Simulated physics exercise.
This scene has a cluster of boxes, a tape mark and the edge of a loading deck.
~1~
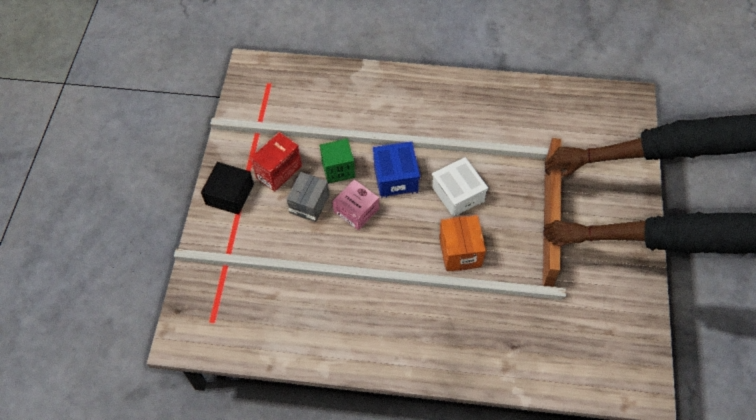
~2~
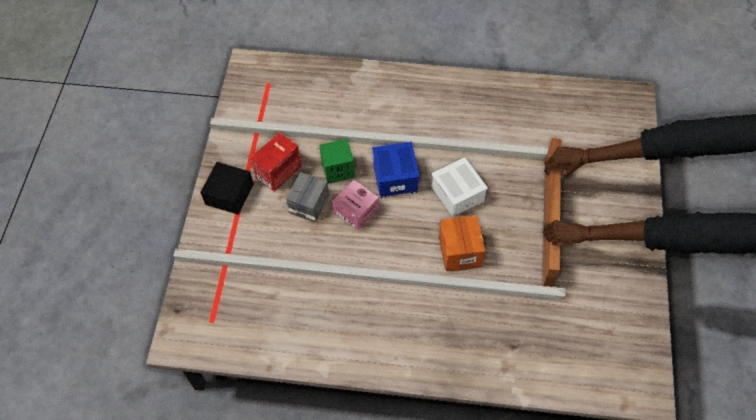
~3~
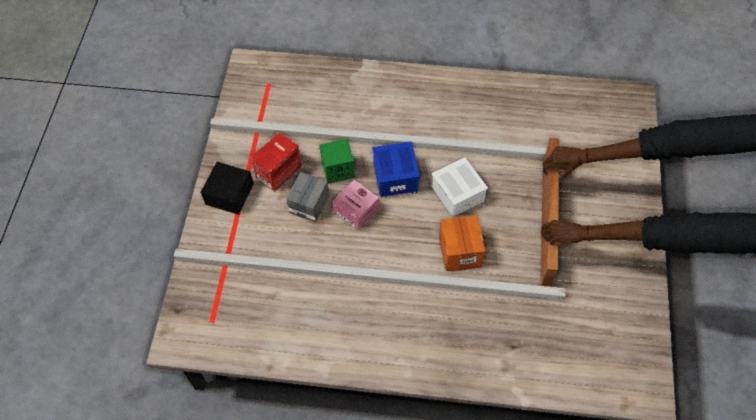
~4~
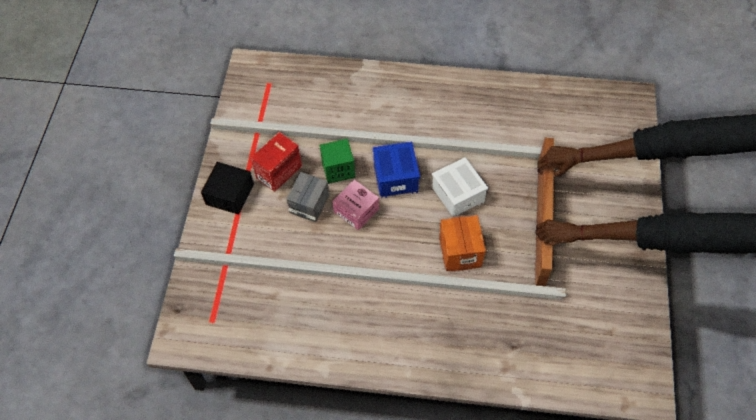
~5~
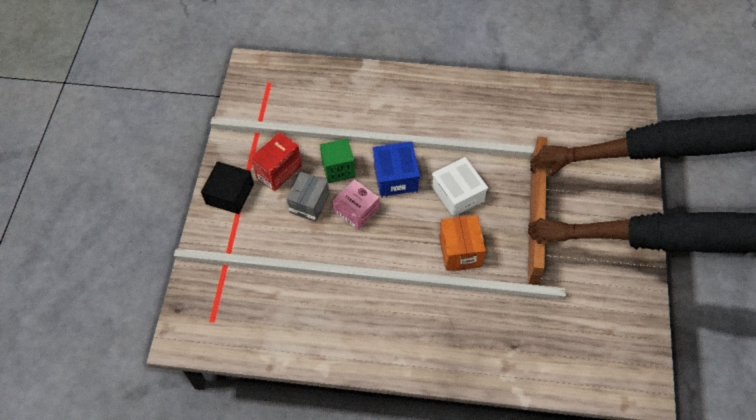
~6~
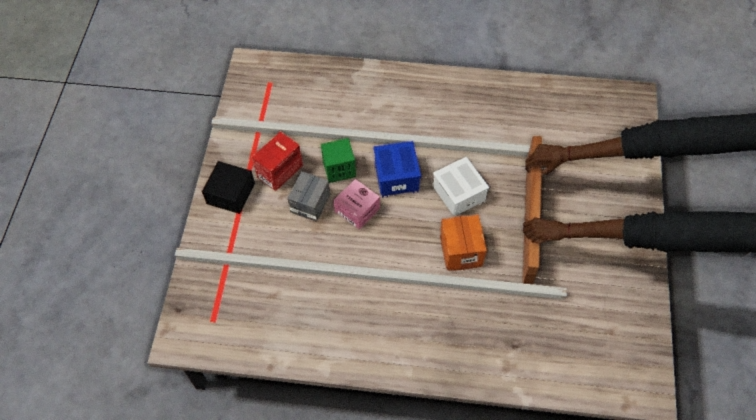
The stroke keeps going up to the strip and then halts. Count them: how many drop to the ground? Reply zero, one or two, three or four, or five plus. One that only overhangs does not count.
Five plus.
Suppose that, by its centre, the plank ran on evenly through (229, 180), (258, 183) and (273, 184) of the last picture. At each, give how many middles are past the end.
Per position: 6 / 4 / 3.
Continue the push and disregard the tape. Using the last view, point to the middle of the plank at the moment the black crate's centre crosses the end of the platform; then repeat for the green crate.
Approx. (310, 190) / approx. (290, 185) for the other.
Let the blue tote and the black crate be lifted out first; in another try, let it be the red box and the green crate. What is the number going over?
That gives 3 for the first pair taken away and 3 for the second.
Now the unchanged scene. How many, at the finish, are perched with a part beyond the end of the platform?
Looks like 1 of them.
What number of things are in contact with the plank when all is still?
Tally at the end: 2.
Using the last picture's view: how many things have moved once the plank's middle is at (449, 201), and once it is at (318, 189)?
First 3 and then 8.
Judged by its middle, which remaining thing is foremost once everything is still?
Pink box, foremost.
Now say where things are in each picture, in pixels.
The first picture shows black crate (228, 188); red box (277, 162); grey box (308, 197); plank (552, 212); tape (243, 193).
The second picture shows red box (277, 162); orange box (461, 244).
The third picture shows grey box (308, 197); white tote (459, 188).
The fourth picture shows black crate (228, 188); green crate (338, 161).
The fifth picture shows red box (277, 162); blue tote (396, 170).
The sixth picture shows black crate (229, 187); red box (278, 161); grey box (309, 197); plank (533, 209); tape (244, 192).
Soon after, none off yet; black crate at rest near (229, 187); red box at rest near (278, 161); grey box at rest near (309, 197).
After that, none off yet; black crate displaced a little near (225, 187); red box displaced about its own width near (227, 146); grey box displaced about its own width near (262, 184).
In the end, the number that fall off is five or more; gone, blue tote, green crate, grey box, red box and black crate.
